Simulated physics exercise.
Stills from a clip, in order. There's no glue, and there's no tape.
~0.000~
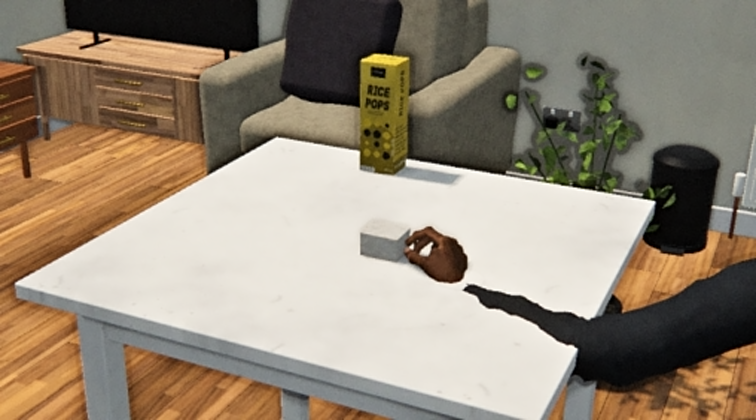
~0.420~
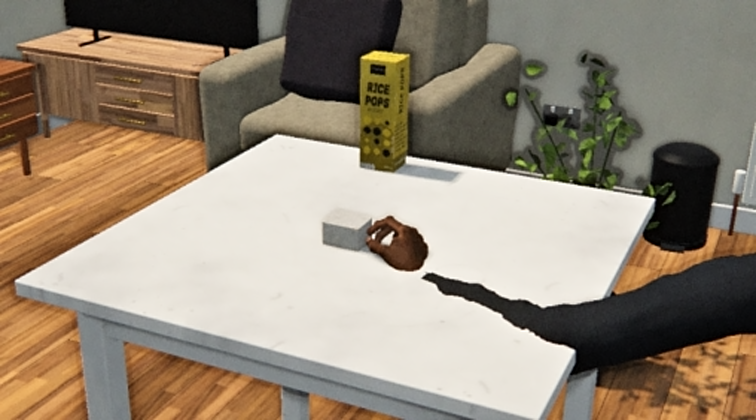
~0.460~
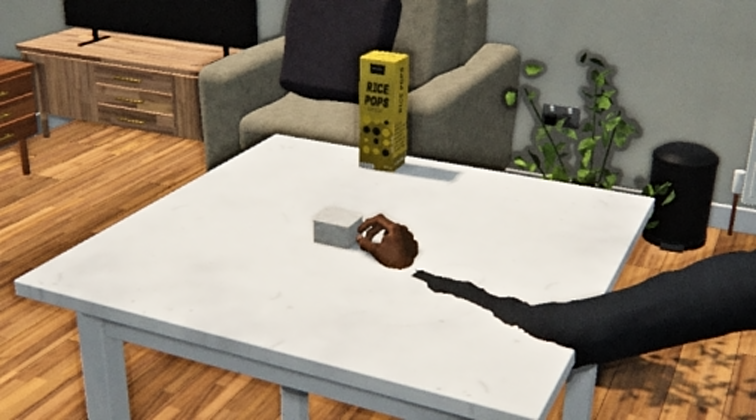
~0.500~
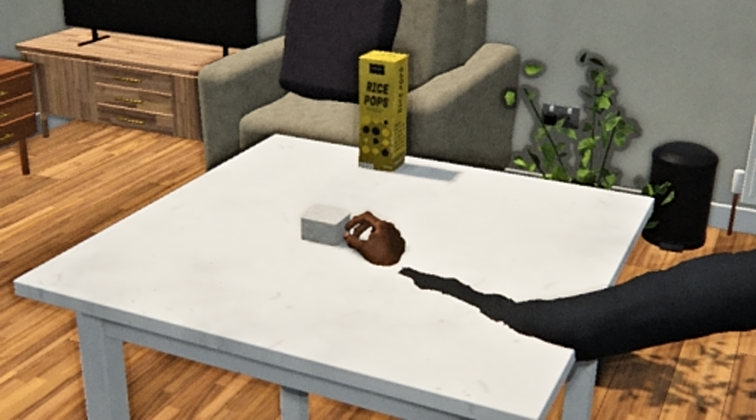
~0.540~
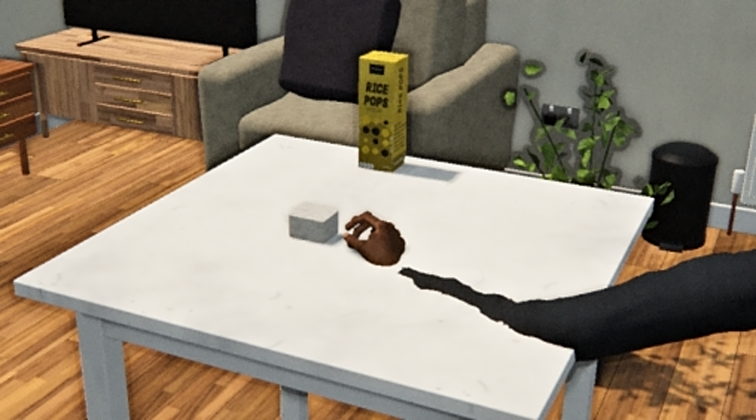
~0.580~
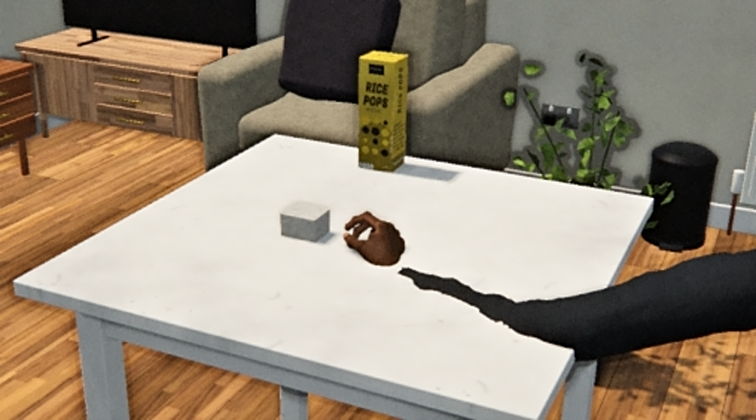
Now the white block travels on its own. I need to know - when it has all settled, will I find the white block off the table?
It is safe on the table.
Around 0.68 s, white block displaced about its own width near (299, 221).
Around 0.88 s, white block resting near (299, 221).
Finally (1.3 s), moved from the start, white block. Final places as the last picture's camera would see them, white block near (299, 221).
